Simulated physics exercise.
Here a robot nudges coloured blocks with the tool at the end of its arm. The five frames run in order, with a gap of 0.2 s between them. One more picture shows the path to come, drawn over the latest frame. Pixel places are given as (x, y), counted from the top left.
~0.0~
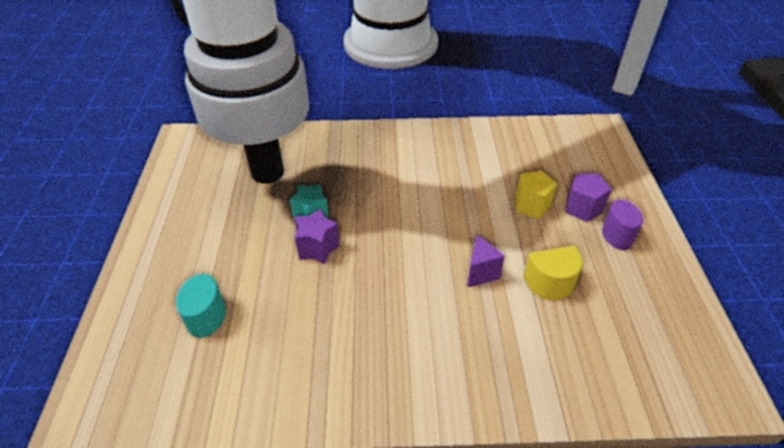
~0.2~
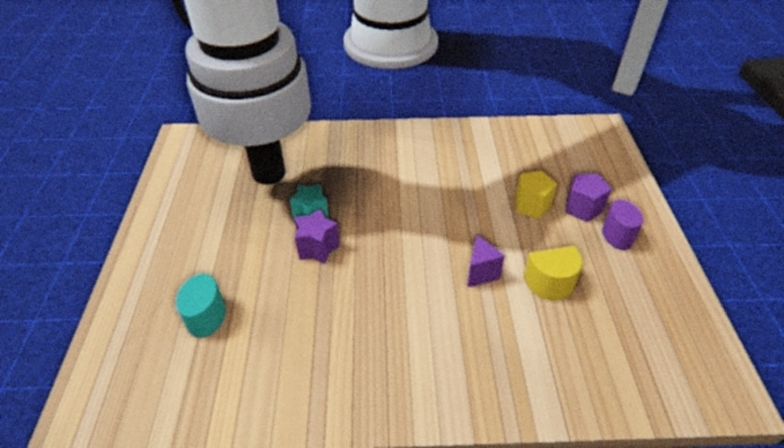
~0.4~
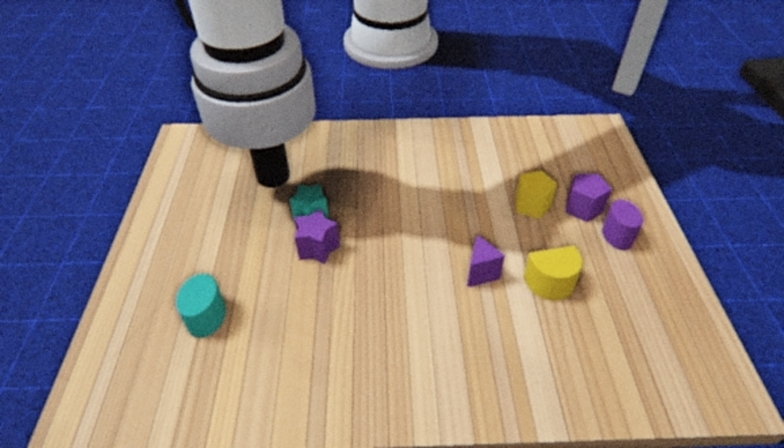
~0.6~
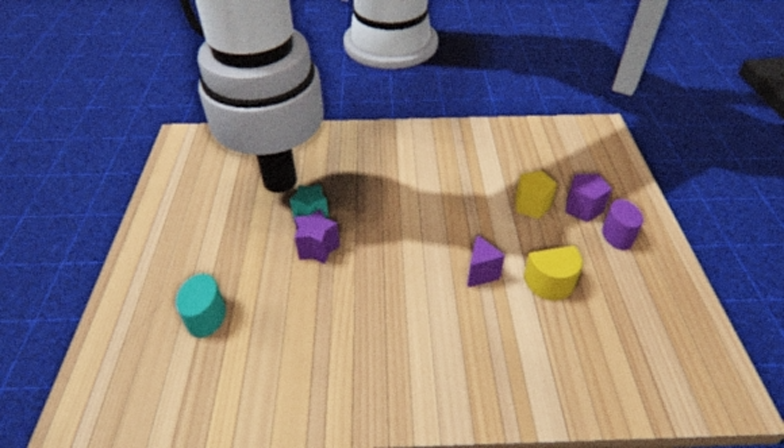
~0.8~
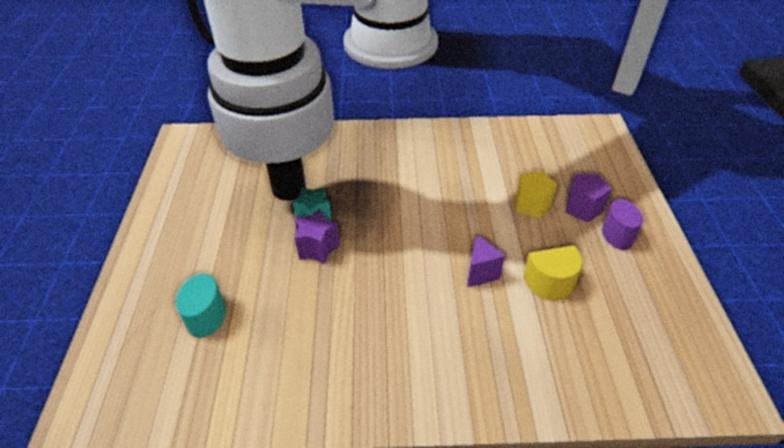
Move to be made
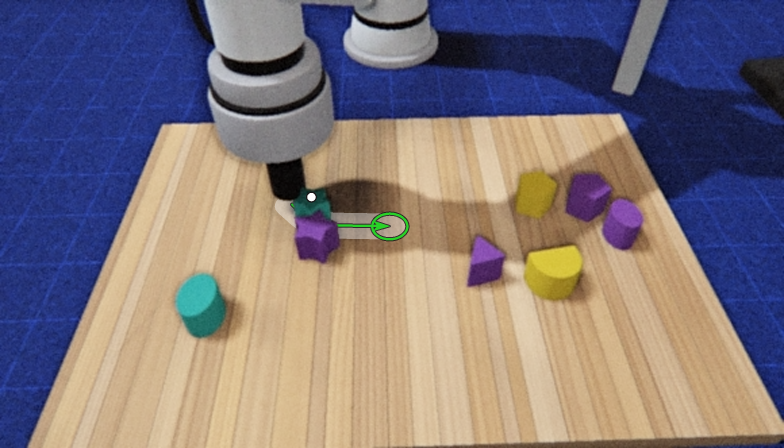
On a wooden board over a blue floor, a robot arm's black-tipped tool crept slightly right and toward the viewer, closing in on a turquoise star beside a purple one, while the scattered blocks barely moved.
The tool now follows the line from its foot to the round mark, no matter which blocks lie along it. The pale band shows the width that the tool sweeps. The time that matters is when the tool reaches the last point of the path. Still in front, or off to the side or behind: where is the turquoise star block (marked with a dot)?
I'd say the turquoise star block has slipped off and sits beside or behind the tool.
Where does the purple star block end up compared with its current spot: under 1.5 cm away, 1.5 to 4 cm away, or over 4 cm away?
The answer is 1.5 to 4 cm.
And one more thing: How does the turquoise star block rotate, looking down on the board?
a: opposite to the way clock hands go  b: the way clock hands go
Answer: B.
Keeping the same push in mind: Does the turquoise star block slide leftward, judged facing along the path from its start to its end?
Final answer: No.
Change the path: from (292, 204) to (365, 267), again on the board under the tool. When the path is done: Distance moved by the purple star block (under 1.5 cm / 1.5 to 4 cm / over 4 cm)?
Over 4 cm.
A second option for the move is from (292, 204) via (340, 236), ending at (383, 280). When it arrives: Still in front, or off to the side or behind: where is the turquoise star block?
The tool still pushes it.
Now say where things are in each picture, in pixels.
In the first picture, tool's lower end at (268, 174); turquoise star block at (308, 194); purple star block at (314, 225).
In the second picture, tool at (269, 175); blocks still.
In the third picture, tool at (274, 178); blocks still.
In the fourth picture, tool at (280, 183); blocks still.
In the fifth picture, tool at (289, 190); turquoise star block at (311, 197); purple star block at (314, 225).
Drawn move, from (292, 204) by way of (316, 222) and (352, 226) to (390, 226); the dot is on the turquoise star block.
The first path, step by step. One third of the way, tool at (314, 208); turquoise star block at (338, 211), turned 15° clockwise; purple star block at (322, 234), turned 50° clockwise.
Two thirds of the way, tool at (352, 212); turquoise star block at (374, 218), turned 25° clockwise; purple star block at (323, 235), turned 55° clockwise.
At the end, tool at (390, 212); turquoise star block at (397, 225), turned 60° clockwise; purple star block at (323, 235), turned 55° clockwise.
